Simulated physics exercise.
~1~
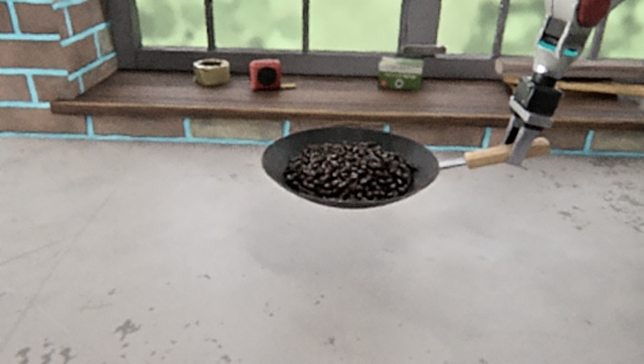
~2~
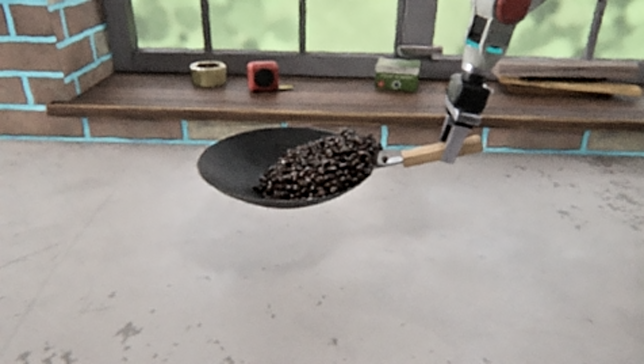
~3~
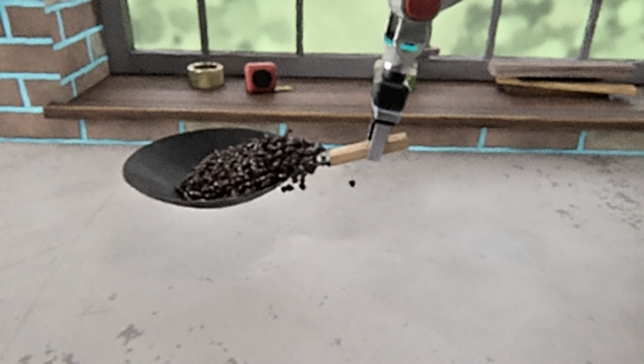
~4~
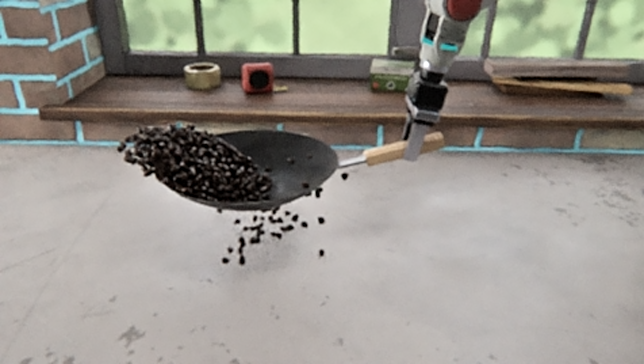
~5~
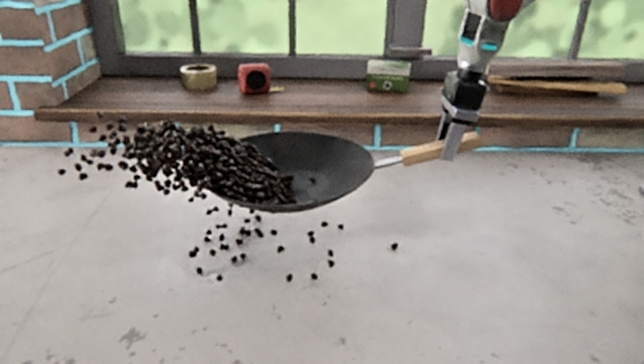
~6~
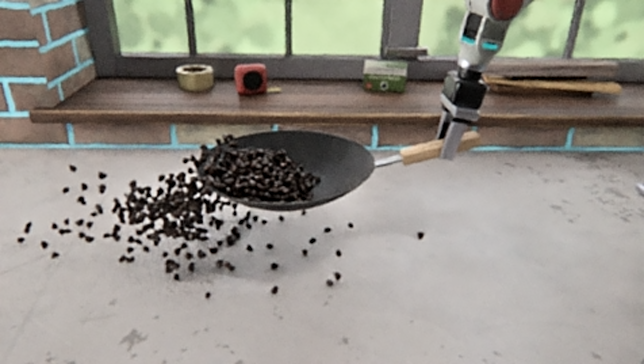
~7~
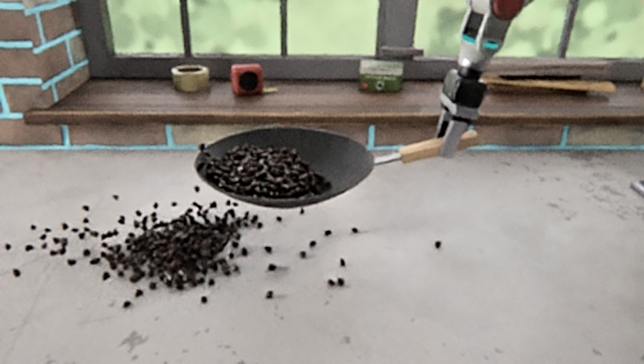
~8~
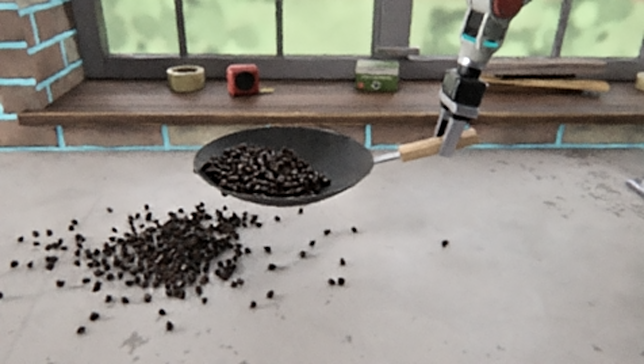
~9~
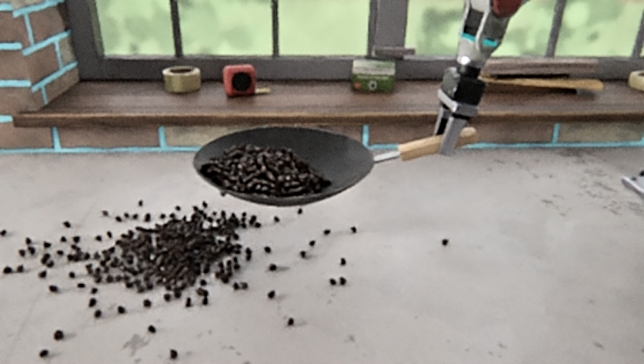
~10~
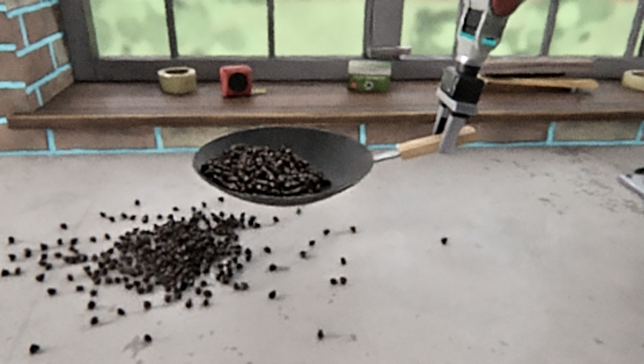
A robot arm holding a black wok of dark beans swept it left, then jerked it back right, flinging many over the far rim. They scattered in a loose pile on the grey surface, while the rest stayed in the wok, held still.
